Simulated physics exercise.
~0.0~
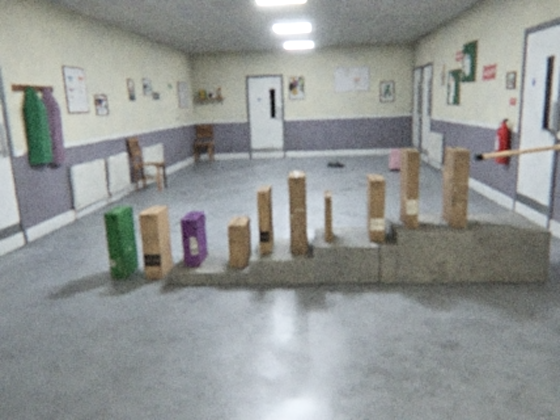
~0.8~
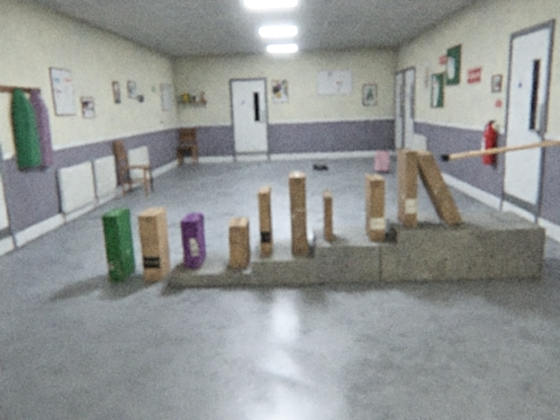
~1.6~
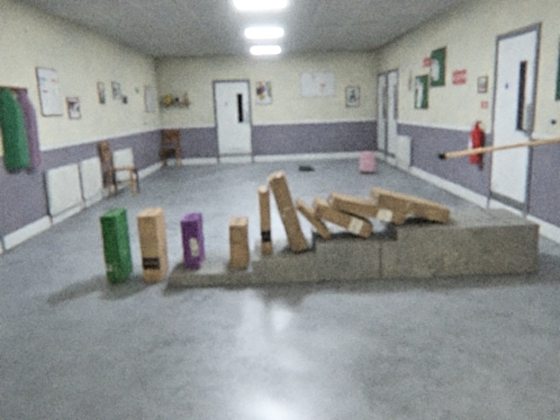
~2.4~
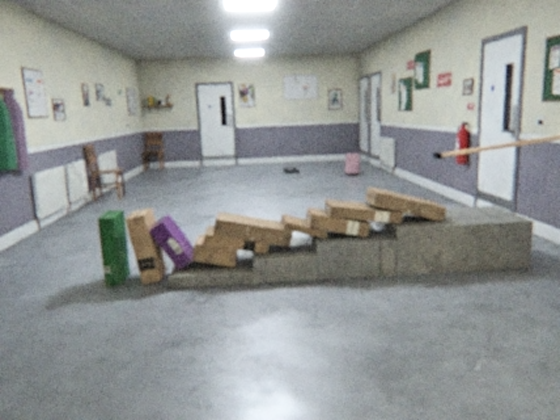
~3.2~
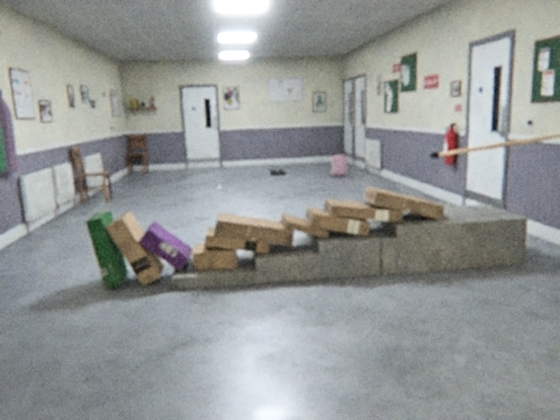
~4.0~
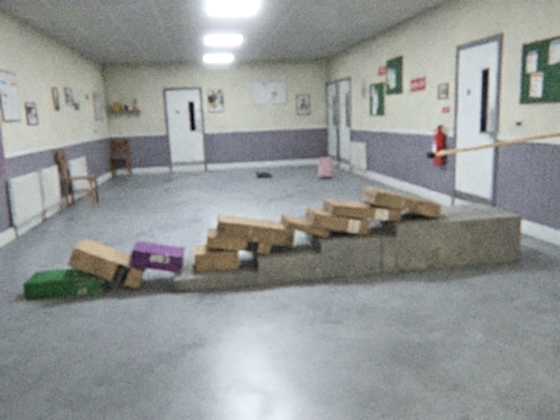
Tall cartons on low steps toppling leftward in turn after a pole tips the first, the purple and green ones falling last.
